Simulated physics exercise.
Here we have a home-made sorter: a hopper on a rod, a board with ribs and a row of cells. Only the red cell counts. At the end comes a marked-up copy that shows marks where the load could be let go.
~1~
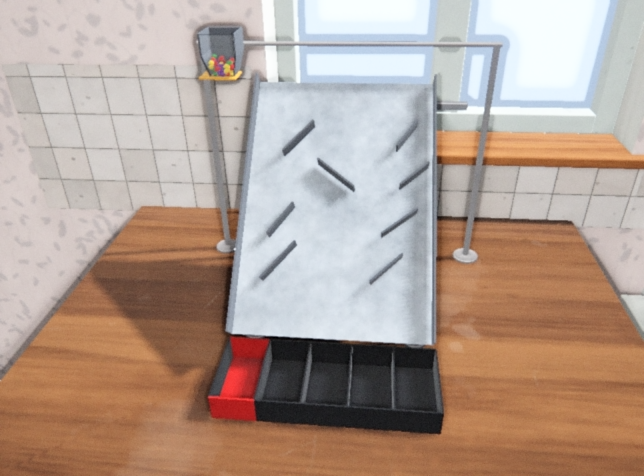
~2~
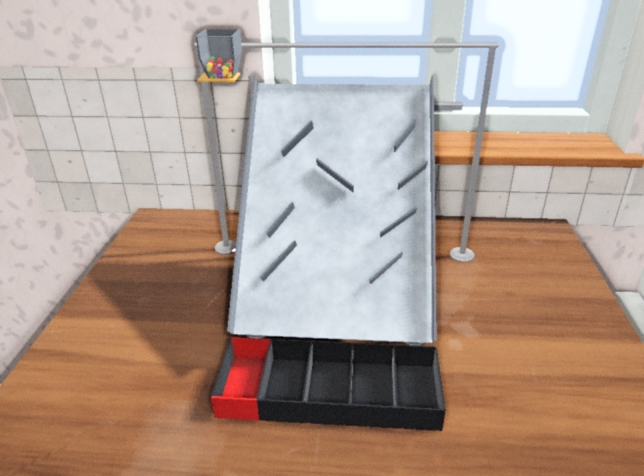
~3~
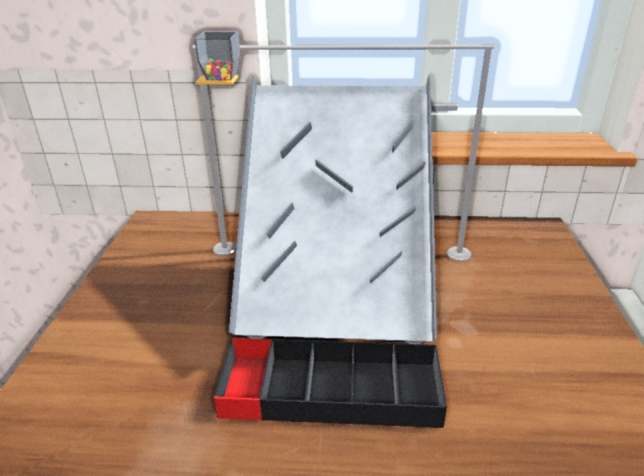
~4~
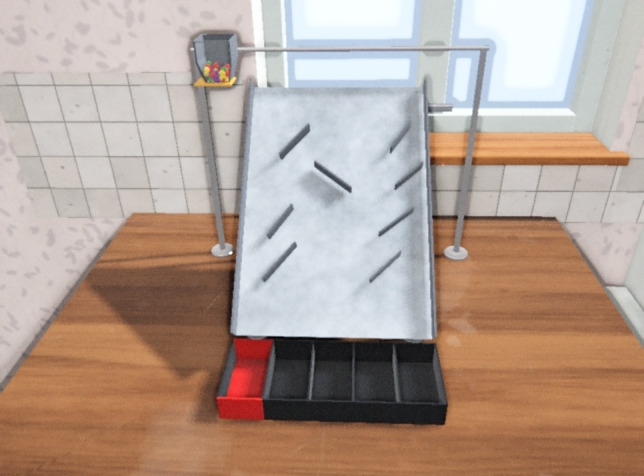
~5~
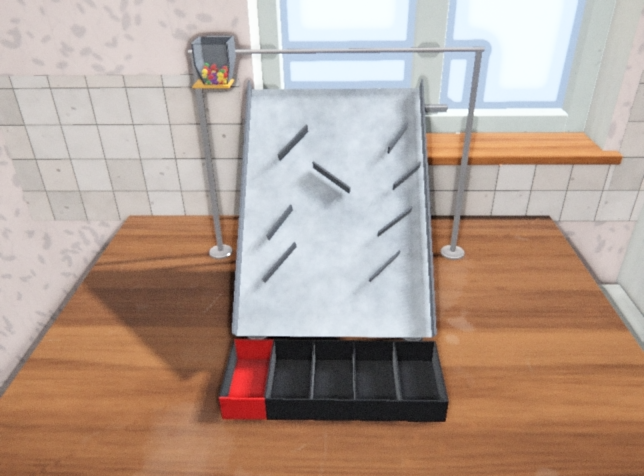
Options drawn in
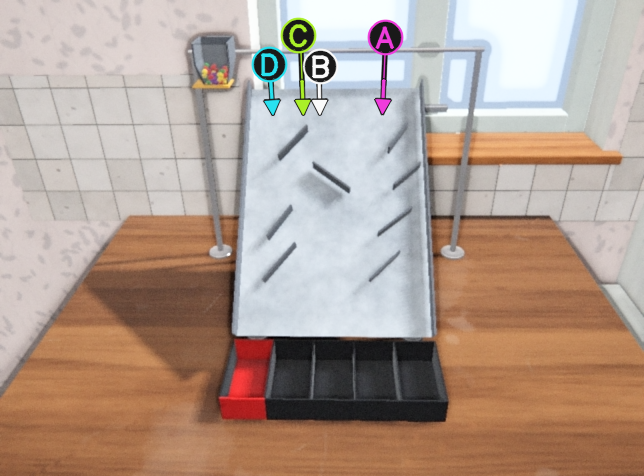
A slanted gray board stands above a row of cells while the view shifts slightly.
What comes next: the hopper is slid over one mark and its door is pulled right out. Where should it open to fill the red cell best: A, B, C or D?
The answer is mark D.
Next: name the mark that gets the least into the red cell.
Here it is mark A.
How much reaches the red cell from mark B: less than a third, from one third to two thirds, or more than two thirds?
Mark B gives less than a third.
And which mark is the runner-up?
That is mark C.
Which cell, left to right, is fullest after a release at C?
It is the first one.
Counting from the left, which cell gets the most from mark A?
It is the third one.
On the marked copy, mark A meets the board at (382, 108); mark B meets the board at (319, 109); mark C meets the board at (303, 109); mark D meets the board at (272, 109).
With A, none in the red cell, nearly all in other cells.
With B, about a quarter in the red cell, about two thirds in other cells, a small part held on the board.
With C, about two thirds in the red cell, about a quarter in other cells, a small part held on the board.
With D, all in the red cell.
